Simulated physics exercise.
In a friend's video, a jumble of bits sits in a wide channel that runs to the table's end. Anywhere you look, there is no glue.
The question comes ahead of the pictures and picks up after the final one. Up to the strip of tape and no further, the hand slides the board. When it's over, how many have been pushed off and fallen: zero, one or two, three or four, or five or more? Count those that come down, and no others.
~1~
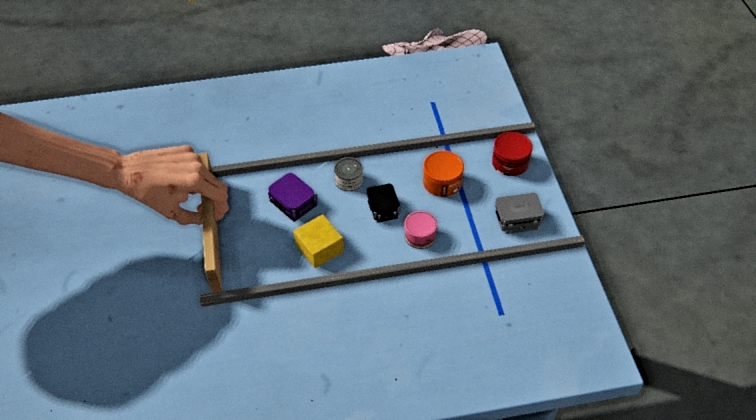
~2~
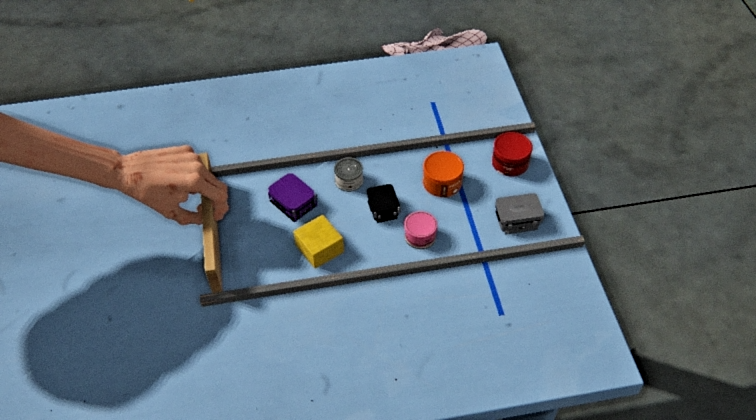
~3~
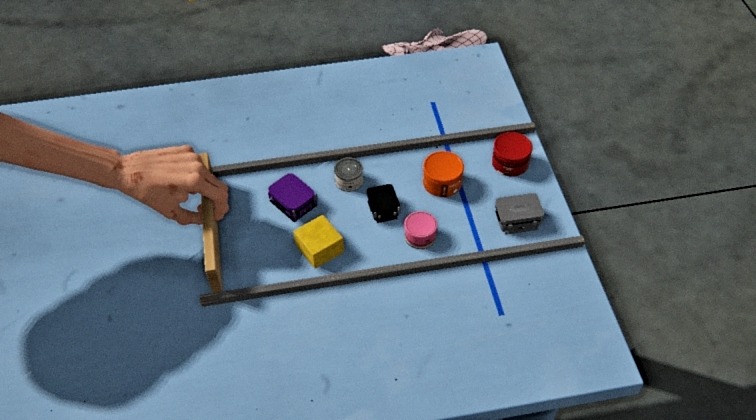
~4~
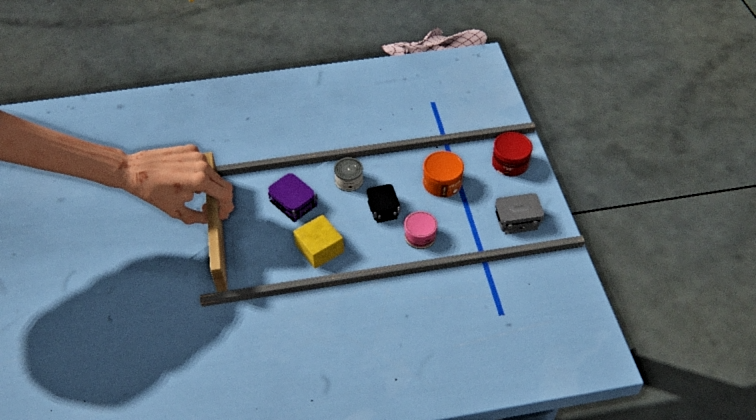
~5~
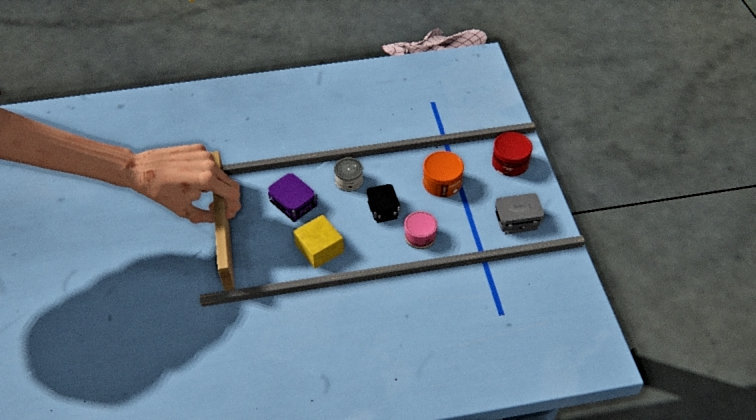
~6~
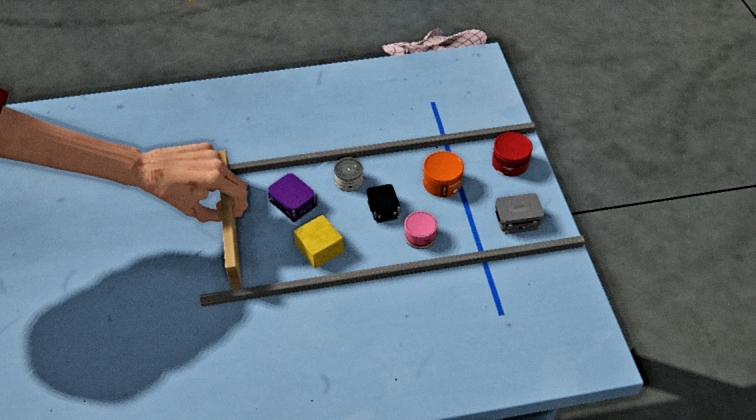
By the end, zero have fallen.
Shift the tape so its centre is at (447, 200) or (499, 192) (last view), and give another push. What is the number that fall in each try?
It would be 0 and 2.
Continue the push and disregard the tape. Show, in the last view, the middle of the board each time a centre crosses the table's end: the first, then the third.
About (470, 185), then (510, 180).
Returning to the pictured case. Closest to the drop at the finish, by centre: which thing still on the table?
Red tub.
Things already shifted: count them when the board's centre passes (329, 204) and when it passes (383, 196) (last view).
Up to then 3, and up to the other point 6.
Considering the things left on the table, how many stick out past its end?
2 is the number.
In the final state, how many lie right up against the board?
At rest, 3 are in contact.
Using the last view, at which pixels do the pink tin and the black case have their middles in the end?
Look around (523, 215) for the first and around (508, 188) for the second.
Soon after, none off yet; red tub at rest near (512, 155); grey case at rest near (518, 214); orange tub at rest near (443, 175).
In the end, the number that fall off is zero.
